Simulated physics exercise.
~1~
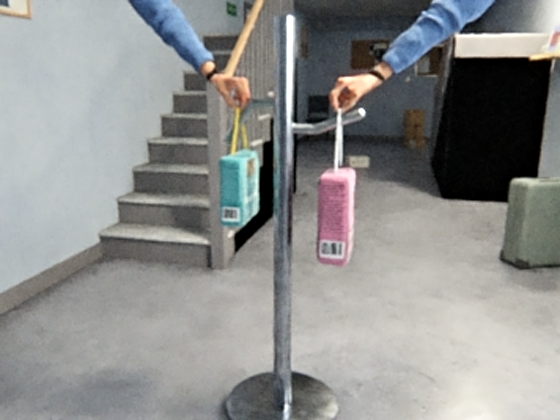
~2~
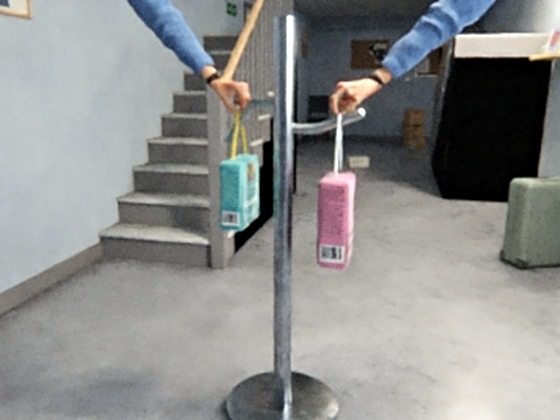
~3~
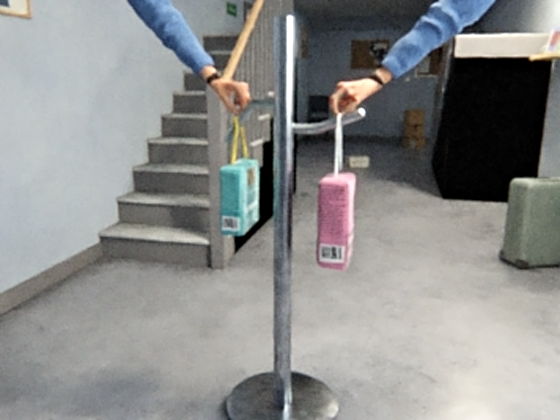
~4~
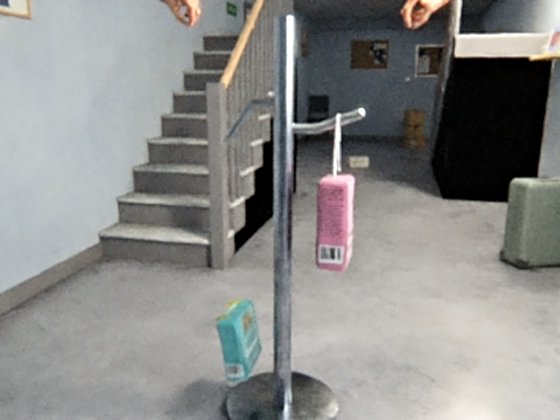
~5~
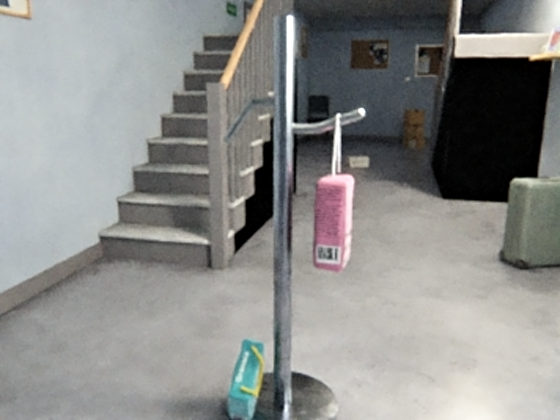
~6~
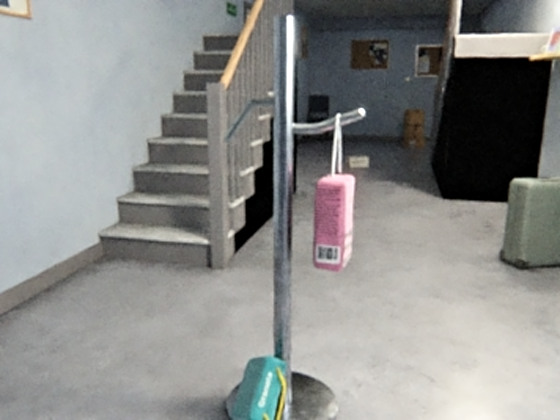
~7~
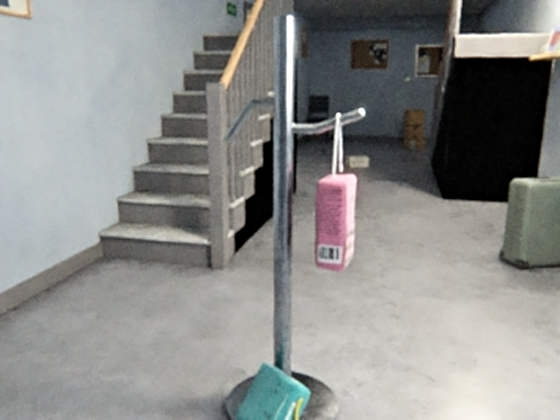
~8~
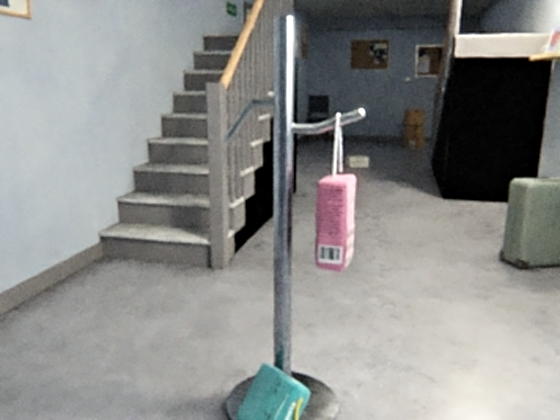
A turquoise bag drops from a hand to the floor while a pink one stays hanging.
